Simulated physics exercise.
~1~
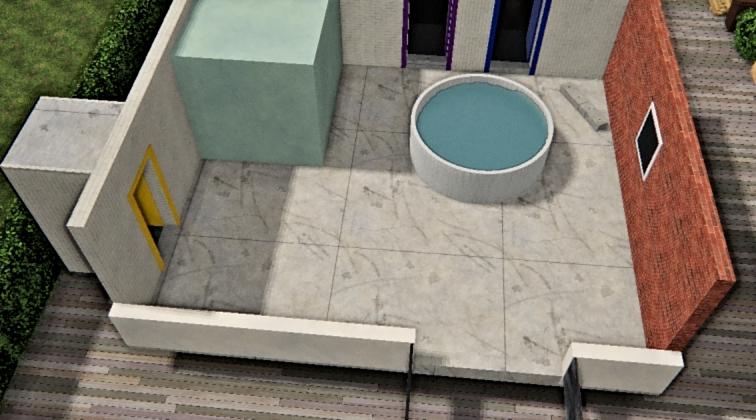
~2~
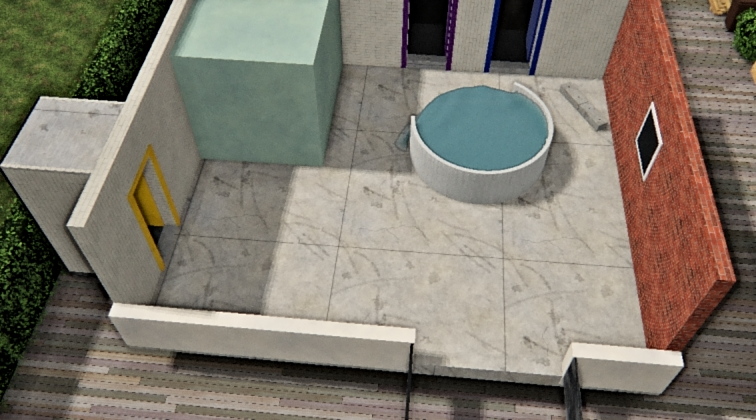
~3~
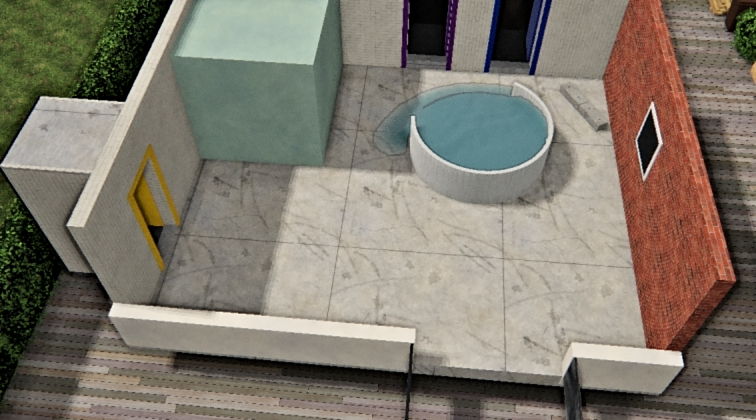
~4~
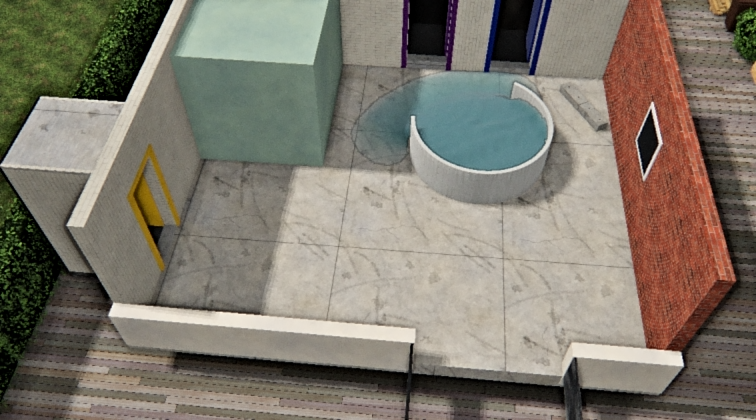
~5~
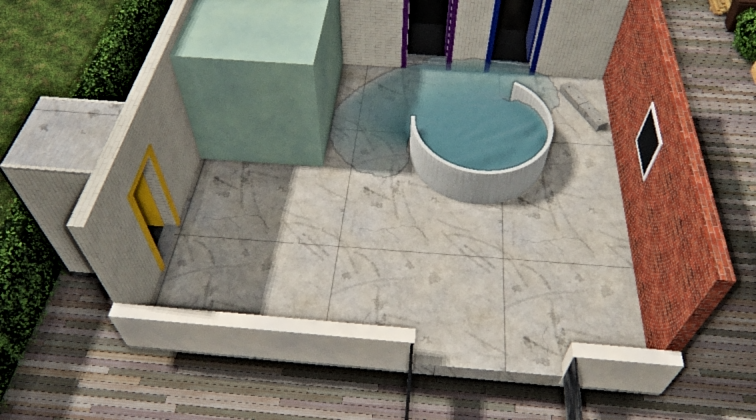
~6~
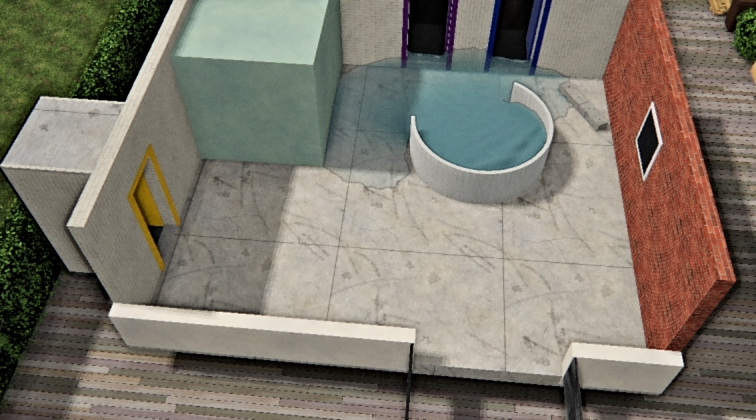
In a walled yard with a pale tiled floor, a round pool sat full and still until its back side opened, and water poured out, spreading left and then along the back wall.
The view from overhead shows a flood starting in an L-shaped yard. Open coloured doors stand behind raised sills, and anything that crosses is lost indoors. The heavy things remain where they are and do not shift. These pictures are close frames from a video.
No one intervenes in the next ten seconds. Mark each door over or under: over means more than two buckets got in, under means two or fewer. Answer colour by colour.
Yellow door - over, blue door - over, purple door - over.
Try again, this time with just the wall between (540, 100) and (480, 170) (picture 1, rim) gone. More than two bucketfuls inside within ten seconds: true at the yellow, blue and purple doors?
I reckon the yellow door will get past the mark, the blue door will stay beneath the mark, and the purple door will stay beneath the mark.
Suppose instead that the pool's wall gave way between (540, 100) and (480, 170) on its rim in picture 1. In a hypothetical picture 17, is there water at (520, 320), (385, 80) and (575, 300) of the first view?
In turn: Flooded, not flooded, wet.
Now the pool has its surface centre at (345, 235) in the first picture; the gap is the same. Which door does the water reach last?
Door noted: The one in blue.
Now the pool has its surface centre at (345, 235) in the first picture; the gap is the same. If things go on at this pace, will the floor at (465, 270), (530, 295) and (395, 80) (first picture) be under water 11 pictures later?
I'd say still dry for the first, still dry for the second and swamped for the third.
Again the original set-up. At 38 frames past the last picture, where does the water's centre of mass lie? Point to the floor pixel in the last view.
The spot I would choose is (429, 176).
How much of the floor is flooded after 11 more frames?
It comes out near 30 percent.
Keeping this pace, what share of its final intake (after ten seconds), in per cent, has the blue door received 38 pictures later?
My guess is about 100 %.
A moment on, water covers 25 % of the floor; the yellow door not reached, the blue door far over two buckets in, the purple door over two buckets in.
Next, water covers 30 % of the floor; the yellow door not reached, the blue door far over two buckets in, the purple door far over two buckets in.
Then, water covers 55 % of the floor; the yellow door not reached, the blue door far over two buckets in, the purple door far over two buckets in.
Later, water covers 90 % of the floor; the yellow door wet at the sill, nothing in, the blue door far over two buckets in, the purple door far over two buckets in.
In the end, water covers 95 % of the floor; the yellow door over two buckets in, the blue door far over two buckets in, the purple door far over two buckets in.
